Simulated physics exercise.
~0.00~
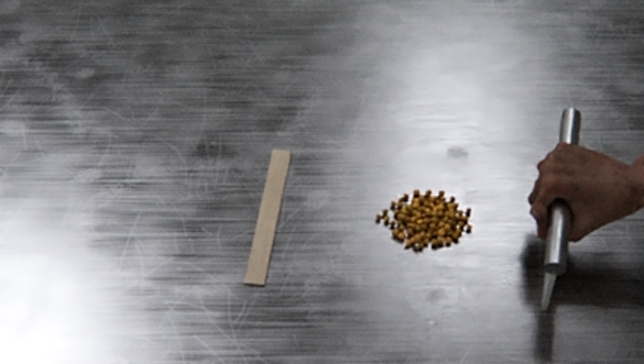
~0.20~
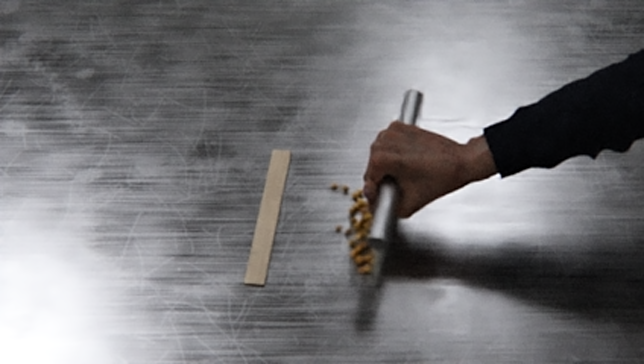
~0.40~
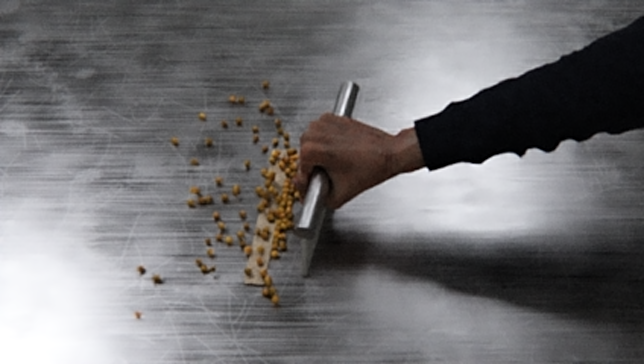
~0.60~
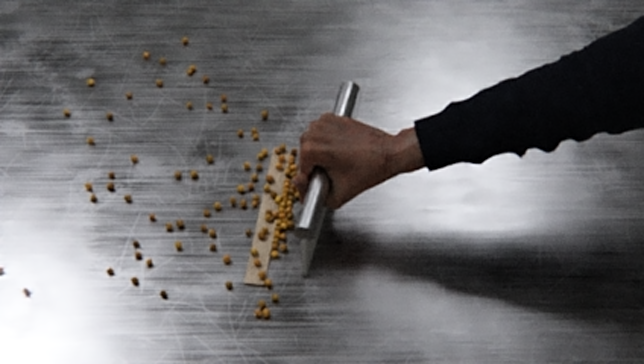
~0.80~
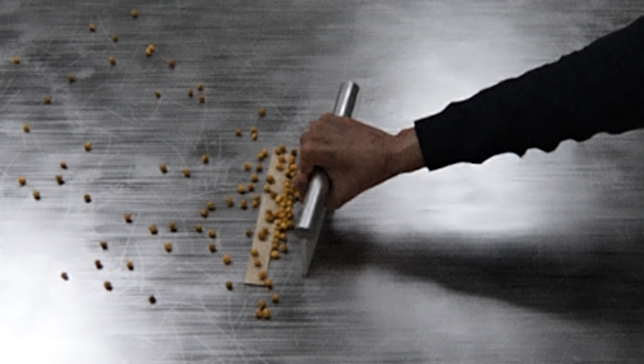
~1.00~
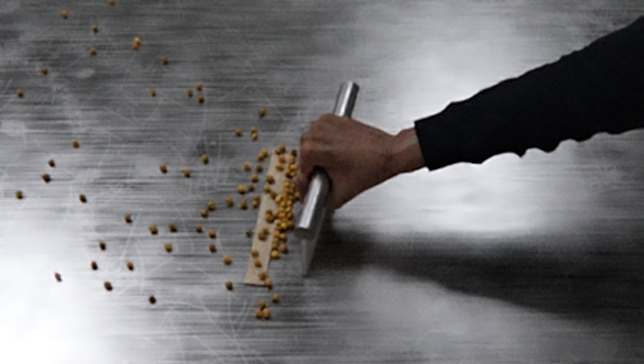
At the start, a pile of golden-yellow kernels lies on a scratched metal surface, with a flat, pale strip to its left and a hand holding a metal scraper to its right. The hand sweeps the scraper leftwards into the pile, pushing the kernels along in a narrow band. The scraper reaches the strip's right side and stops there, while kernels spill over the strip and scatter beyond it. The loose ones roll farther left, then slow down. By the end, many kernels remain bunched on and around the strip, and the rest lie widely scattered to the left.
